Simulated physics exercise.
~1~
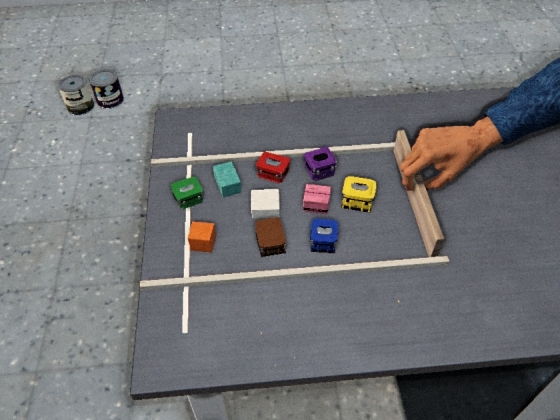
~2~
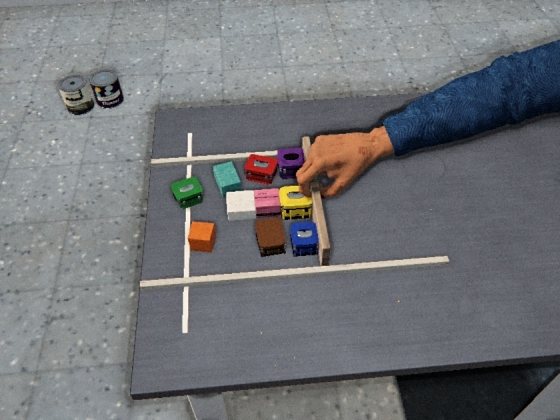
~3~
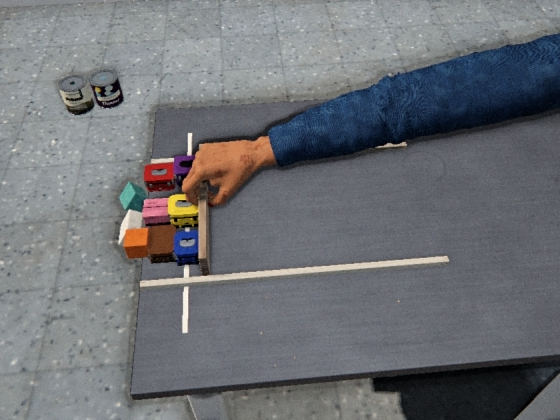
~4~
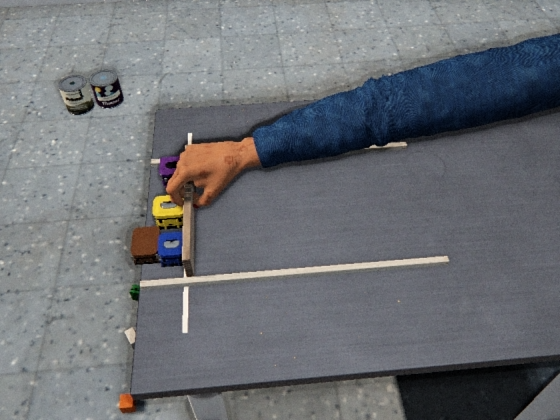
On a grey tabletop marked with pale strips, a hand slides an upright board leftward, gathering scattered colourful blocks and small cases and pushing them over the left edge until most have fallen, leaving the purple, yellow, blue and brown pieces beside the board at the edge.
